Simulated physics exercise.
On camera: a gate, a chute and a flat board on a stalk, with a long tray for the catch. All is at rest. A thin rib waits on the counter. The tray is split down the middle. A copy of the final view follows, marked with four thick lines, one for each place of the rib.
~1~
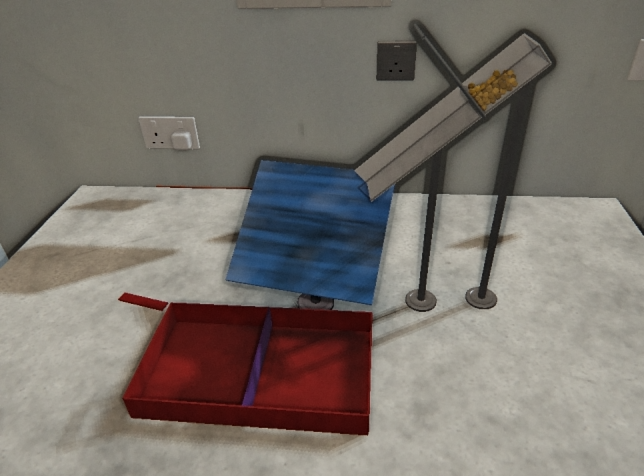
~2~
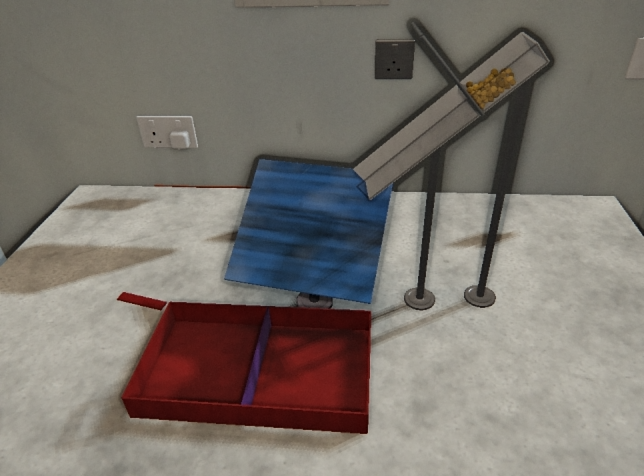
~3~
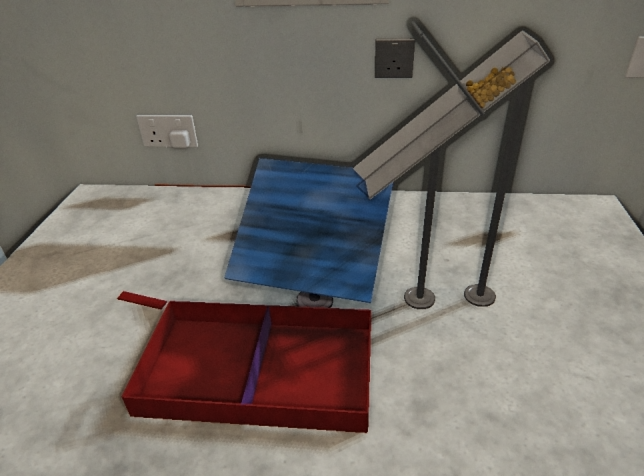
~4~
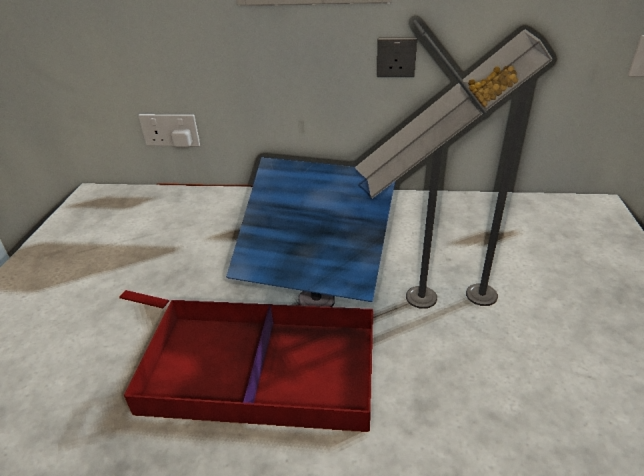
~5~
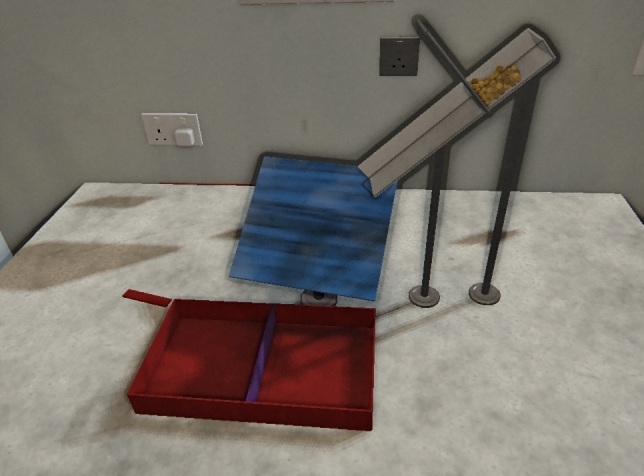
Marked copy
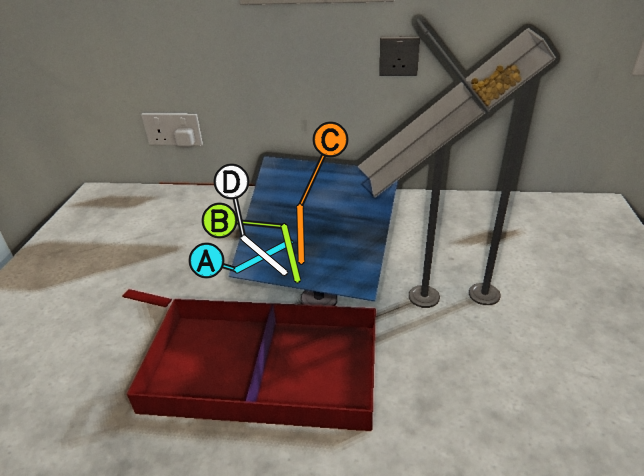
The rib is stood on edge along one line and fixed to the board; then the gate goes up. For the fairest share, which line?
A.
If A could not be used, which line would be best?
D.
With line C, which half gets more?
Right.
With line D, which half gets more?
Right.
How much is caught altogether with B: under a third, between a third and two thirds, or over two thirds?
Over two thirds.
On the marked copy, line A from (289, 242) to (236, 269); line B from (284, 226) to (297, 279); line C from (299, 206) to (301, 261); line D from (243, 238) to (284, 272).
With A, of what is caught, about two thirds in the left half, about a third in the right.
With B, of what is caught, none in the left half, all in the right.
With C, of what is caught, none in the left half, all in the right.
With D, of what is caught, a small part in the left half, most in the right.
